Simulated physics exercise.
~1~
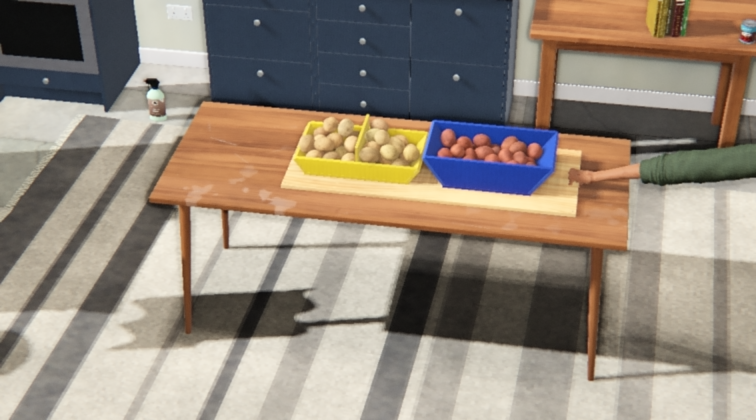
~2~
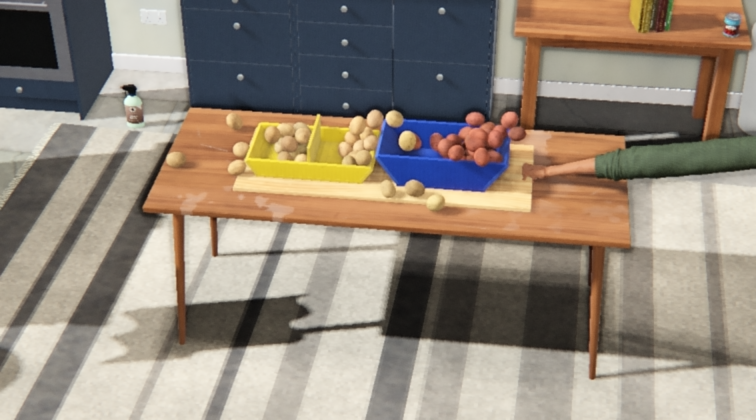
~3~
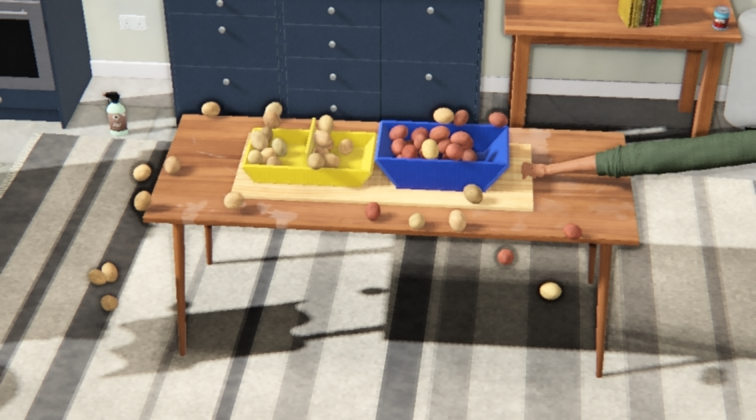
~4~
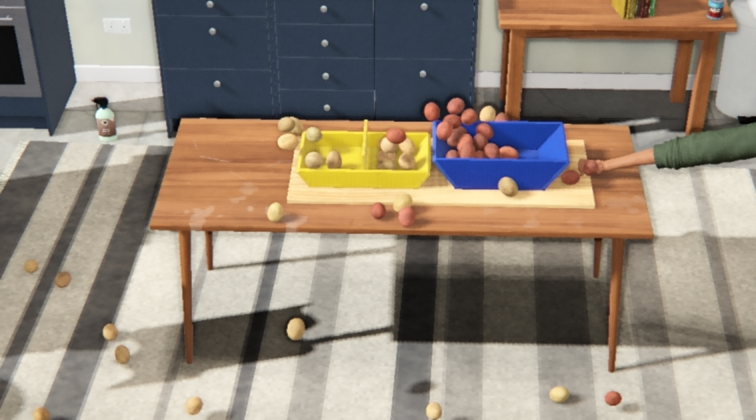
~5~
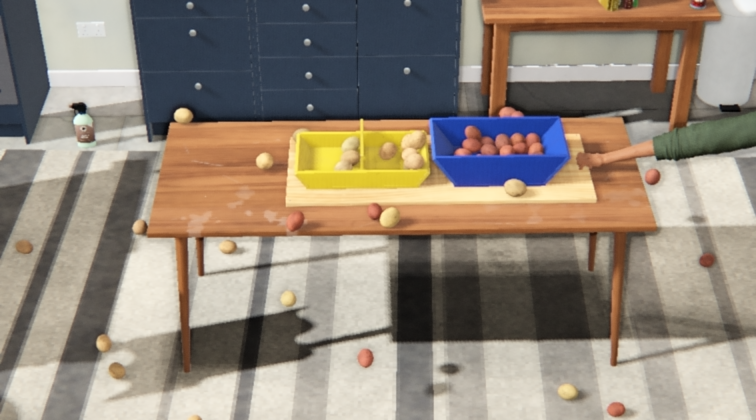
Yellow and blue containers on a board being shaken left and right by a hand, scattering potatoes across the table and floor.
